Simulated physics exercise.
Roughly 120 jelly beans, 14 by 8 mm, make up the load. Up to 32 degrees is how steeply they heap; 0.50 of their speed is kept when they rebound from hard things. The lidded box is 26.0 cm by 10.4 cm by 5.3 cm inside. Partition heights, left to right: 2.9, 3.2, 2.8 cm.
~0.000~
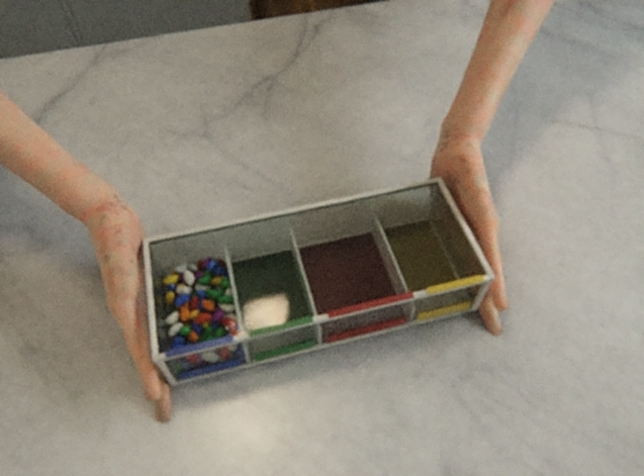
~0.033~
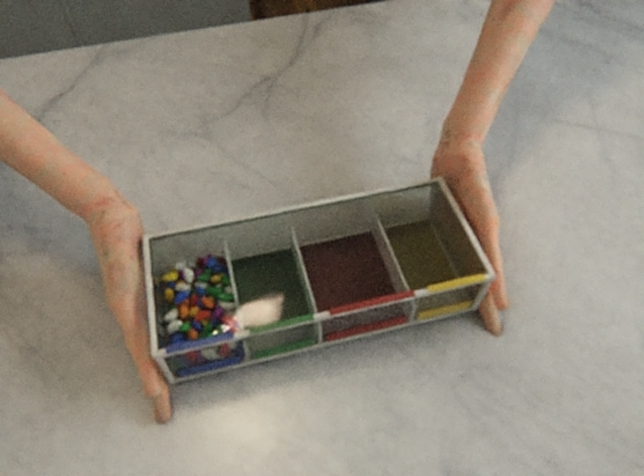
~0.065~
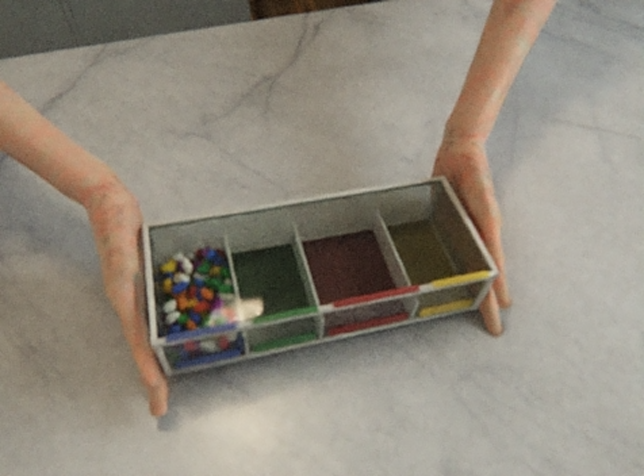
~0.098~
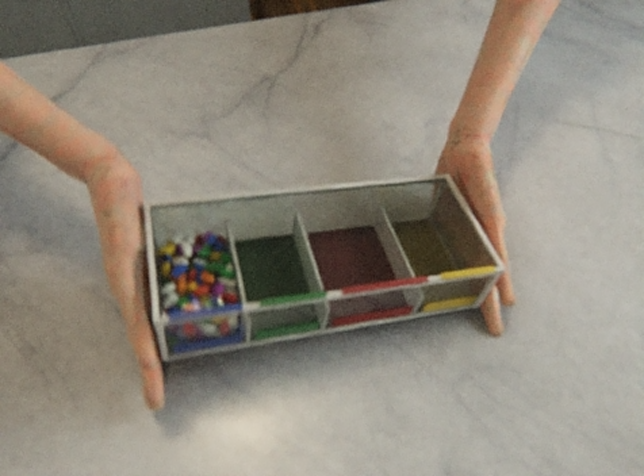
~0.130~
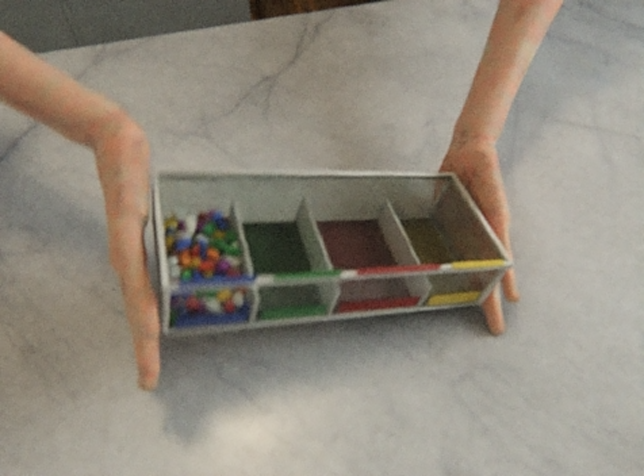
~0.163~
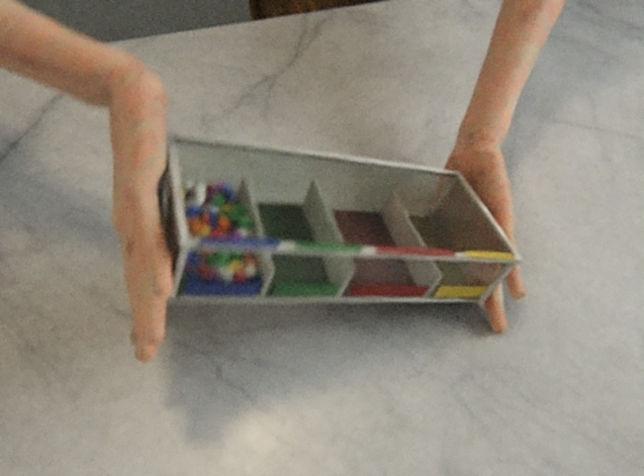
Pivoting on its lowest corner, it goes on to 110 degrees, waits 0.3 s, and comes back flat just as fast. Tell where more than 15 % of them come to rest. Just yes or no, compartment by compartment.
Red gets a no, blue gets a no, green gets a no, yellow gets a yes.
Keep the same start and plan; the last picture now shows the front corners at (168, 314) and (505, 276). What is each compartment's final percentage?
Per cent by compartment: Red 0, blue 0, green 0, yellow 100.
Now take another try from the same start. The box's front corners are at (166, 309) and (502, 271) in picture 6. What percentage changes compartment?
Estimate: Around 100 %.
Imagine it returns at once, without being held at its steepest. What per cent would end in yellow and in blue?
Final amounts would be yellow 50% and blue 10%.
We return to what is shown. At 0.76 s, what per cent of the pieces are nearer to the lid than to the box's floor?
I'd say around 90 percent of the pieces.
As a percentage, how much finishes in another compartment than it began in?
100 percent.
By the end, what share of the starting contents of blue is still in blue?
Something like 0 per cent.
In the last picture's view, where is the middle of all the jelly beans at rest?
Roughly (422, 246).
Then, at 0.76 s, tilt 110 degrees; red 25 %, blue 20 %, green 15 %, yellow 45 %.
Then, at 1.15 s, tilt 64 degrees; red 5 %, yellow 95 %.
Then, at 1.63 s, tilt 0 degrees; red 5 %, yellow 95 %.
In the end, at 1.9 s, red 5 %, blue 0 %, green 0 %, yellow 95 %.
